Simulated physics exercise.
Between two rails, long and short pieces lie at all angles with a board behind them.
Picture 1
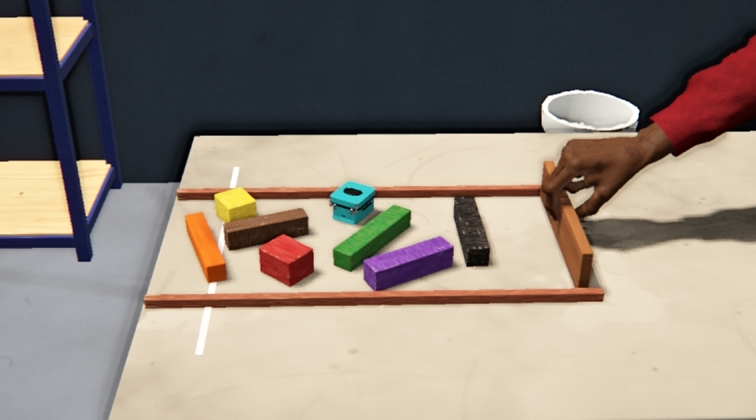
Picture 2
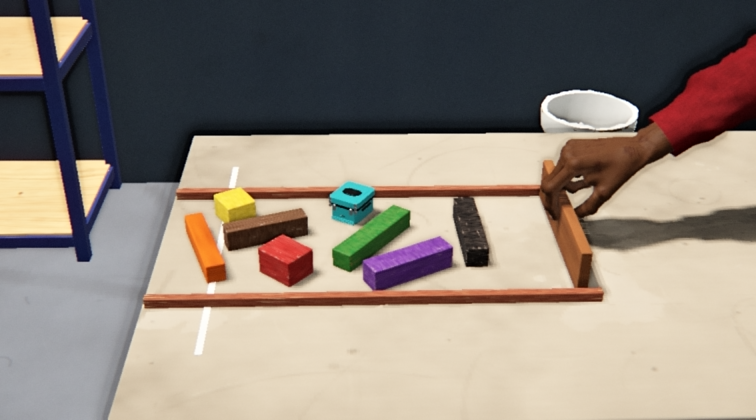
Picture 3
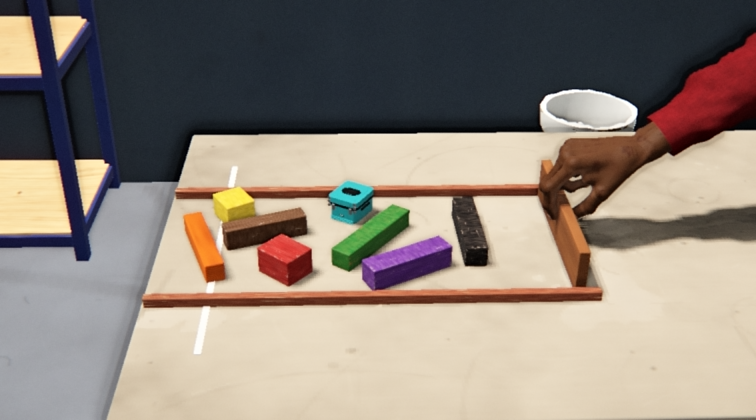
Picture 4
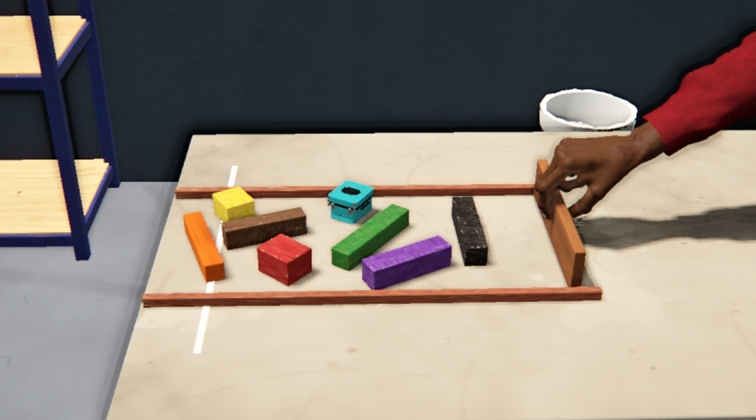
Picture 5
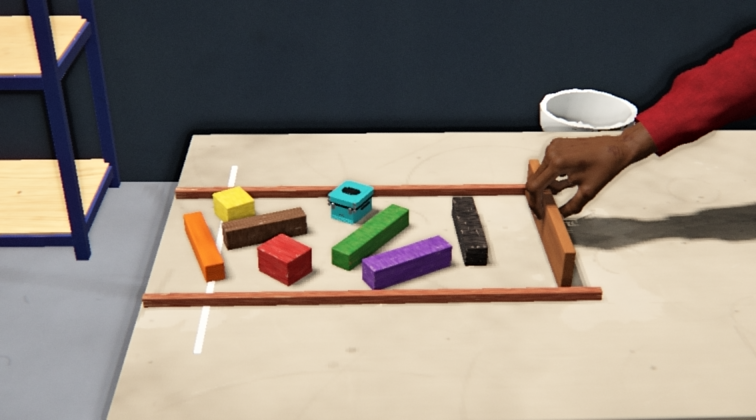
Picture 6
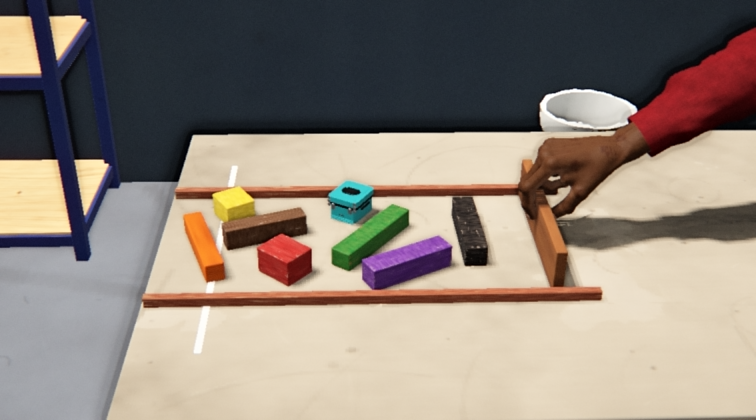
On a pale tabletop, between two wooden rails, colourful blocks and bars lay scattered at different angles and stayed put while a hand in a red sleeve slid an upright board slightly left behind them.
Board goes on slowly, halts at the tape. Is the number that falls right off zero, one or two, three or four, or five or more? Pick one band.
It is three or four.
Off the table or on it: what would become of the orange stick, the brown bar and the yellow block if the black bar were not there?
The orange stick: Drops. The brown bar: Remains. The yellow block: Drops.
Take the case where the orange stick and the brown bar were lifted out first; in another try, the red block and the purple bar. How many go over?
Tally per try: 1 / 2.
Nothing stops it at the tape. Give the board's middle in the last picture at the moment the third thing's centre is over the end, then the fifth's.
At (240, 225) for the third, at (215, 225) for the fifth.
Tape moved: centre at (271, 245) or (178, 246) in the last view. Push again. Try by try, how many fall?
Taking the two tries in order, the numbers are 1 and 6.
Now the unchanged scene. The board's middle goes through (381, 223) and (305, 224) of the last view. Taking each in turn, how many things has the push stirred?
Tally at point one: 5; at point two: 8.
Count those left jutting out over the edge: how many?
2.
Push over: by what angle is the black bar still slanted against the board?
Roughly 0° out of line.
Soon after, none off yet; orange stick at rest near (204, 246); yellow block at rest near (234, 207); brown bar at rest near (265, 229).
Then, none off yet; orange stick moving near (197, 246); yellow block at rest near (234, 207); brown bar moving near (255, 227).
Further on, none off yet; orange stick tipped a little near (144, 246); yellow block moved about its own width near (194, 202); brown bar moved about its own width near (202, 221).
At rest, the number that fall off is three or four; fallen, red block, brown bar, yellow block and orange stick.
